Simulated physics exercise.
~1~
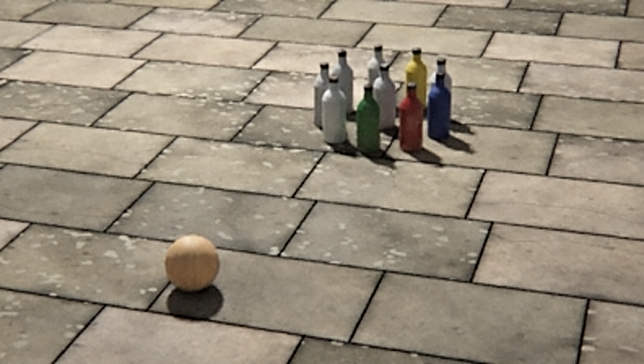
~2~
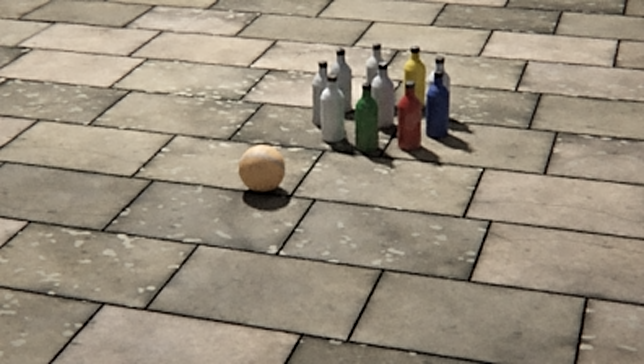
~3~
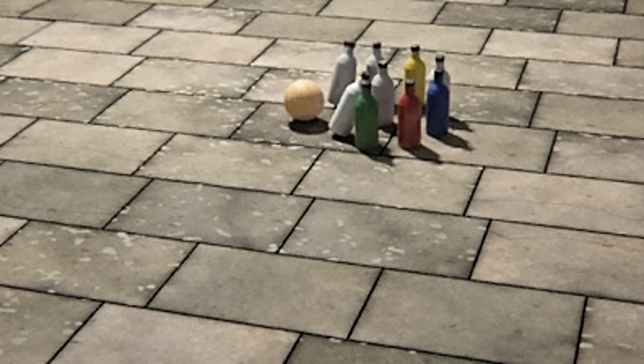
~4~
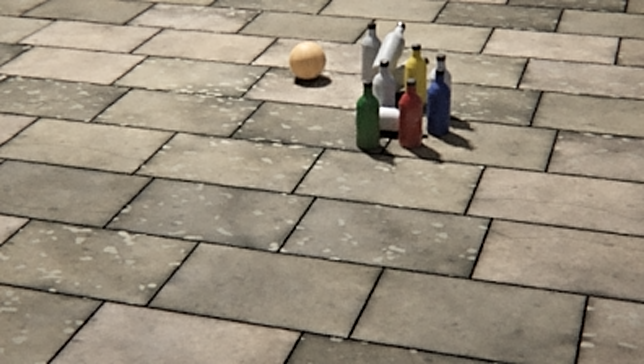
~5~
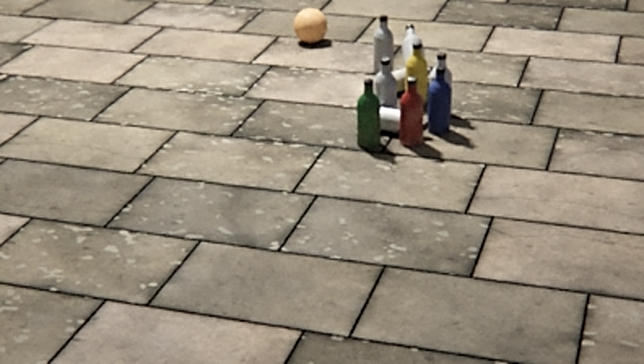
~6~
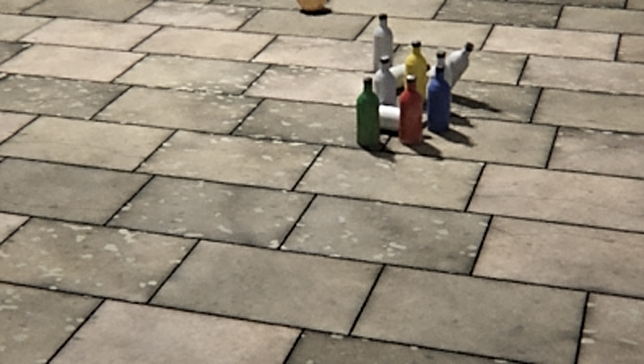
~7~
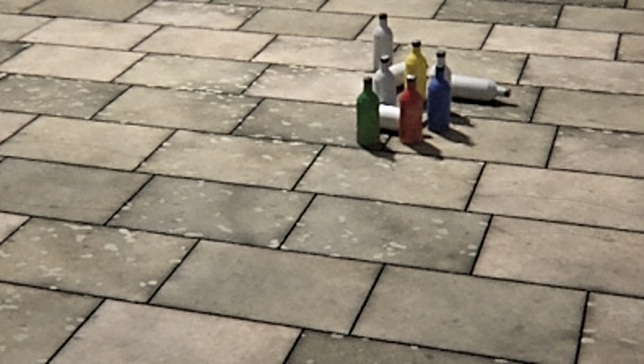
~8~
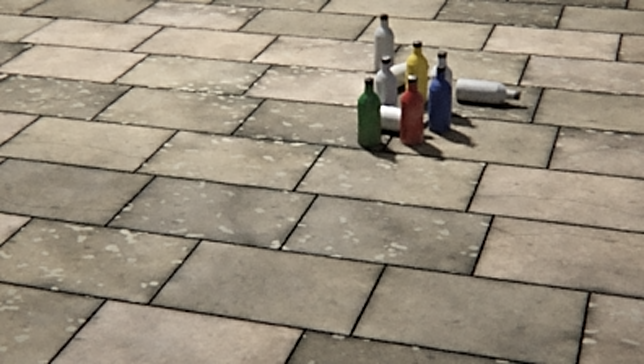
At the start, a wooden ball rolls across grey paving slabs toward a cluster of capped bottles, most of them whitish, with one green, one red, one blue and one yellow. It moves up and to the right and clips the left edge of the group, tipping the pale bottles there. The ball then rolls on toward the far side and leaves the view at the top. Behind it, one pale bottle lies among the standing ones, while another leans and topples to the right. At the end, that bottle lies beside the group, and the green, red, blue and yellow bottles still stand.
